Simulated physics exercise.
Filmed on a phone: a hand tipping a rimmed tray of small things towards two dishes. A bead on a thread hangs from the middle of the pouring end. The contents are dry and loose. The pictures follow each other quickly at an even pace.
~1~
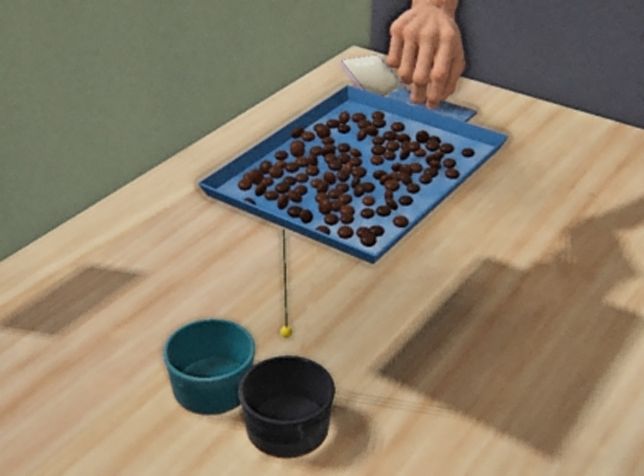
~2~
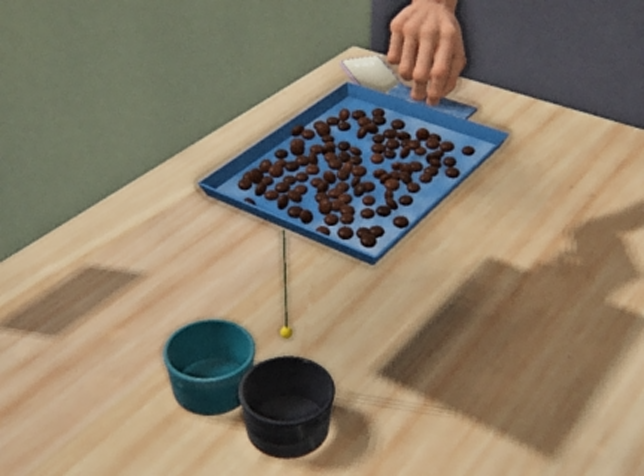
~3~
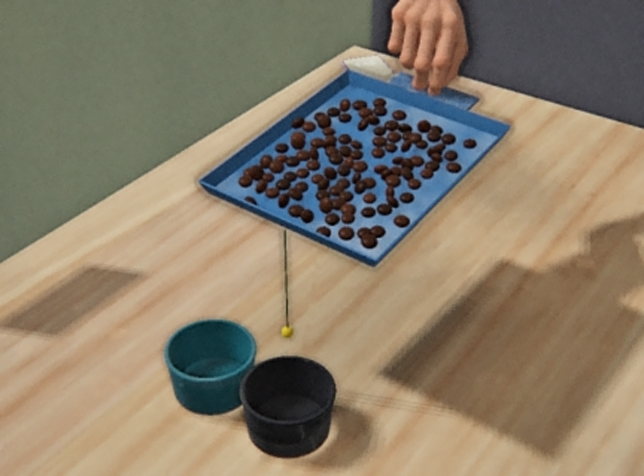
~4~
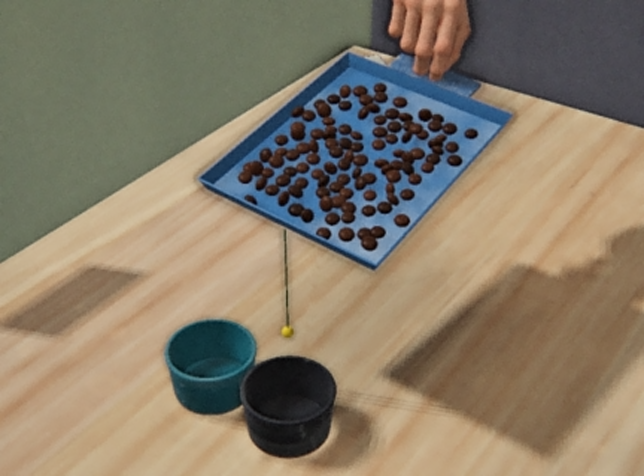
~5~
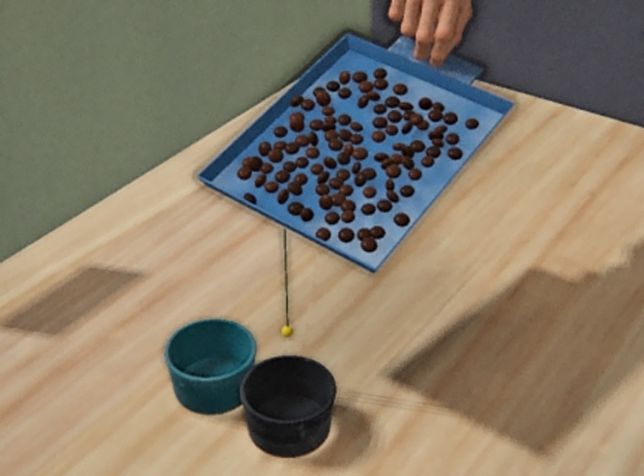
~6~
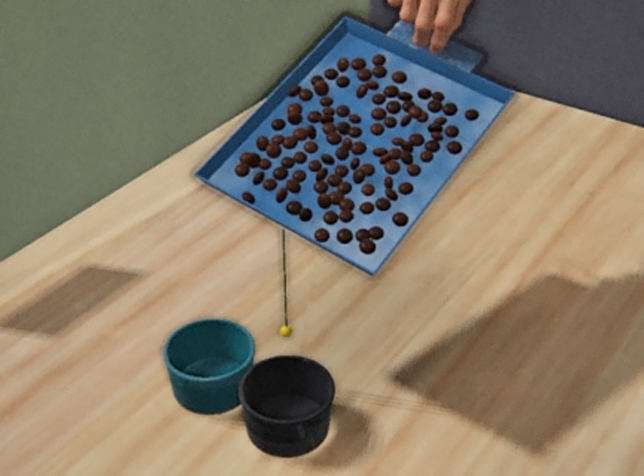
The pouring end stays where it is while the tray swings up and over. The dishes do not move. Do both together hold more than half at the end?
Caught overall: Only the smaller part.
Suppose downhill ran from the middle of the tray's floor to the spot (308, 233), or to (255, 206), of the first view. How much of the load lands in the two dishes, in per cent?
Roughly 70 per cent, and 60 per cent.
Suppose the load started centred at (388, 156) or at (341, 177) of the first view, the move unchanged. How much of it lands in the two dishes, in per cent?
Roughly 20 per cent, and 30 per cent.
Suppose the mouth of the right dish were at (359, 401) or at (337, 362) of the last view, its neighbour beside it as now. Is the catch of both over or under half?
The first try: Most of it. The second: Less than half.
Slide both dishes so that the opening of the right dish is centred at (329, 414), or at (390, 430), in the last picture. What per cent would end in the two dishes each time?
First some 50, then 60 per cent.
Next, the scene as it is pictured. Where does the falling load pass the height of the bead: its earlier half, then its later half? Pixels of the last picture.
At about (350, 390), then at (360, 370).
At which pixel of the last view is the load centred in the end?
Around (357, 452).
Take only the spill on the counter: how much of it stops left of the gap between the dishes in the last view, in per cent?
It comes to 0 per cent or so.
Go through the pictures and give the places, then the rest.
The first frame shows corners of the pouring end (207, 182) and (374, 250), level; middle of the load (348, 170), flat chocolate drops; left dish (182, 389); right dish (259, 432); bead on its thread (287, 332).
The second frame shows corners of the pouring end (207, 182) and (374, 251), level; middle of the load (348, 168).
The third frame shows corners of the pouring end (207, 180) and (375, 254), tipped barely, lowest at the right corner; middle of the load (349, 164).
The fourth frame shows corners of the pouring end (207, 177) and (375, 258), tipped a little, lowest at the right corner; middle of the load (349, 157).
The fifth frame shows corners of the pouring end (206, 175) and (374, 262), tipped clearly, lowest at the right corner; middle of the load (349, 150).
The sixth frame shows corners of the pouring end (204, 173) and (373, 266), tipped clearly, lowest at the right corner; middle of the load (347, 145); left dish (182, 389); right dish (260, 431).
Just after the last frame, tray tipped steeply; the larger part on the tray; just a few in the right dish; just a few outside both; roughly a quarter in the air.
A moment on, tray tipped past a quarter turn; roughly a quarter in the right dish; the larger part outside both; just a few in the air.
Further on, tray tipped past a quarter turn; roughly a quarter in the right dish; the larger part outside both.
When it is over, tray tipped past a quarter turn; roughly a quarter in the right dish; not one in the left dish; the larger part outside both.
